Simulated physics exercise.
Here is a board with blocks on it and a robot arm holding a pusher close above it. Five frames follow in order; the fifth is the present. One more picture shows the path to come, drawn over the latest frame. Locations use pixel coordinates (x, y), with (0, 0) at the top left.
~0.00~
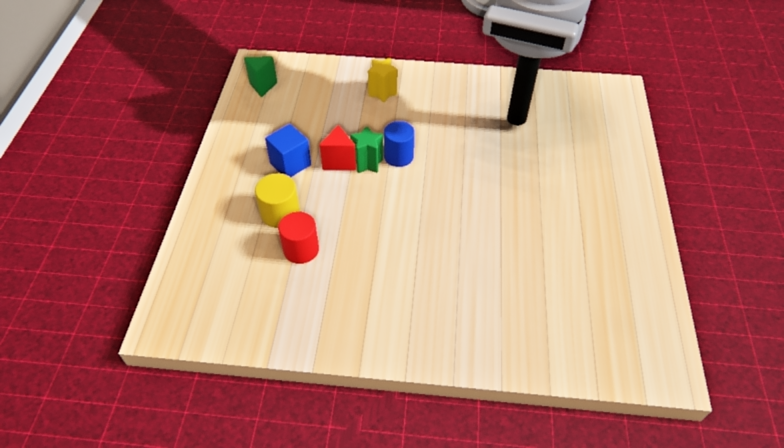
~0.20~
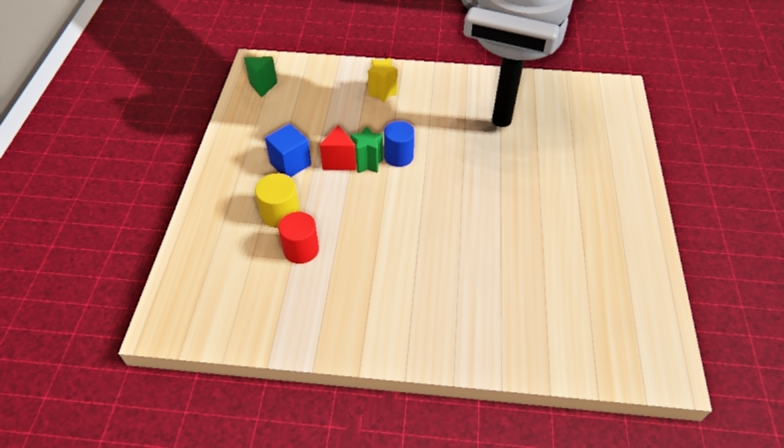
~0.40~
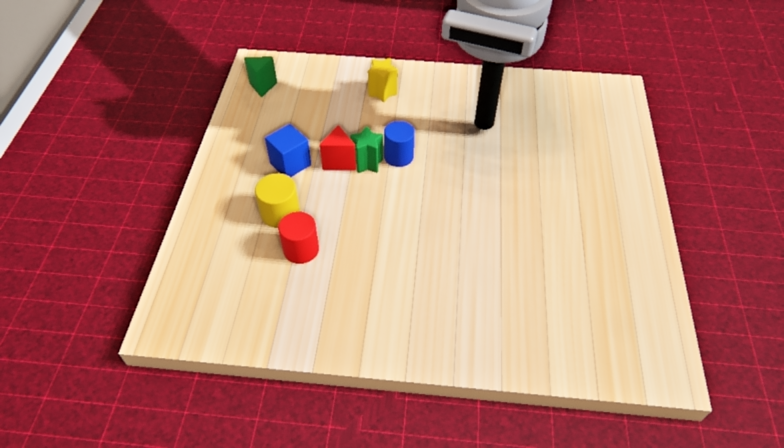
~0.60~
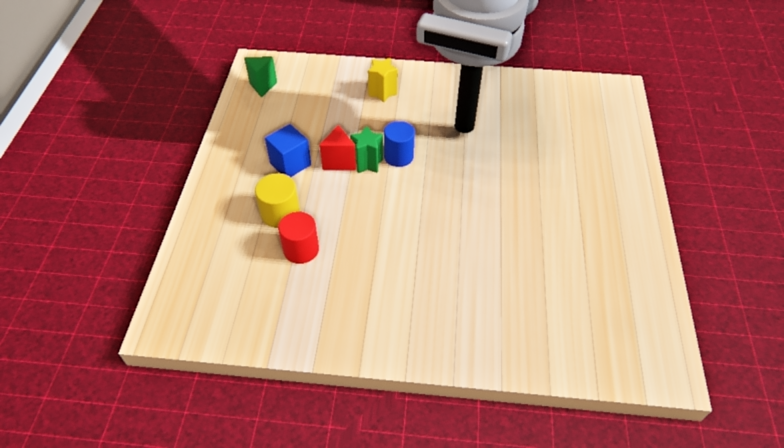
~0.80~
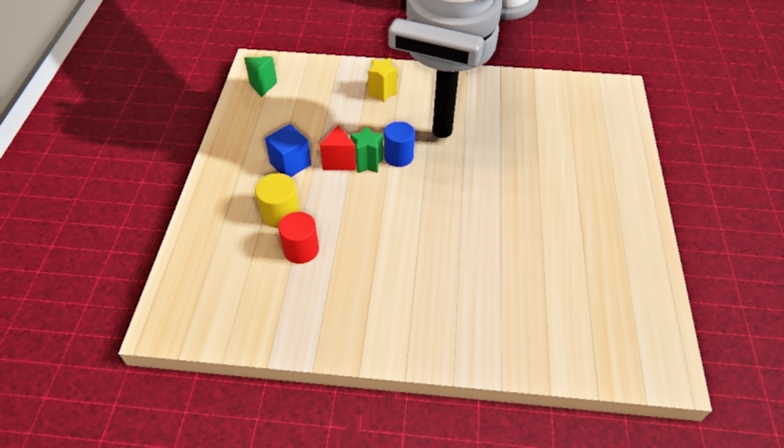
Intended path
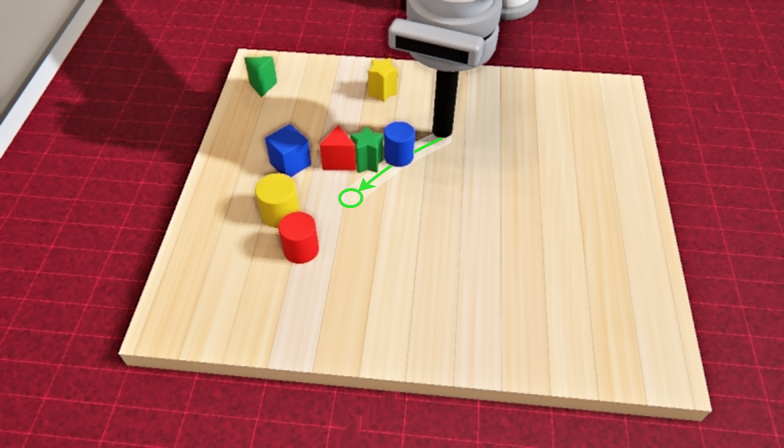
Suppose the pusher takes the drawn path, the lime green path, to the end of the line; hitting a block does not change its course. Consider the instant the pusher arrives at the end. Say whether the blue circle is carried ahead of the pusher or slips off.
Ahead of the pusher.
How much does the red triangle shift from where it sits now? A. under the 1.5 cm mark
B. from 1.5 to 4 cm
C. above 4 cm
B
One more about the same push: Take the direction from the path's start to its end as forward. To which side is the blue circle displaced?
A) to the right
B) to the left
B (to the left)
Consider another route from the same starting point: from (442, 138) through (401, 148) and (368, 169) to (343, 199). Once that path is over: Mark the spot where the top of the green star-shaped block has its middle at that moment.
In the picture, it is at (317, 176).
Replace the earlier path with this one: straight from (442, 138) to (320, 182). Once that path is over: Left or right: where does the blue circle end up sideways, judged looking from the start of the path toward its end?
Gets pushed left.
Path on the board, from (442, 138) via (410, 155) and (379, 174), ending at (351, 198).
The first path, step by step. One third of the way, pusher (409, 148); red triangle (326, 138), turned 15° clockwise; green star-shaped block (353, 142); blue circle (386, 138).
Two thirds of the way, pusher (379, 168); blue square piece (280, 136); red triangle (316, 143), turned 45° clockwise; green star-shaped block (330, 162), turned 60° clockwise; blue circle (359, 164).
At the end, pusher (350, 191); blue square piece (280, 136); red triangle (315, 143), turned 50° clockwise; green star-shaped block (319, 167), turned 100° clockwise; blue circle (331, 190).
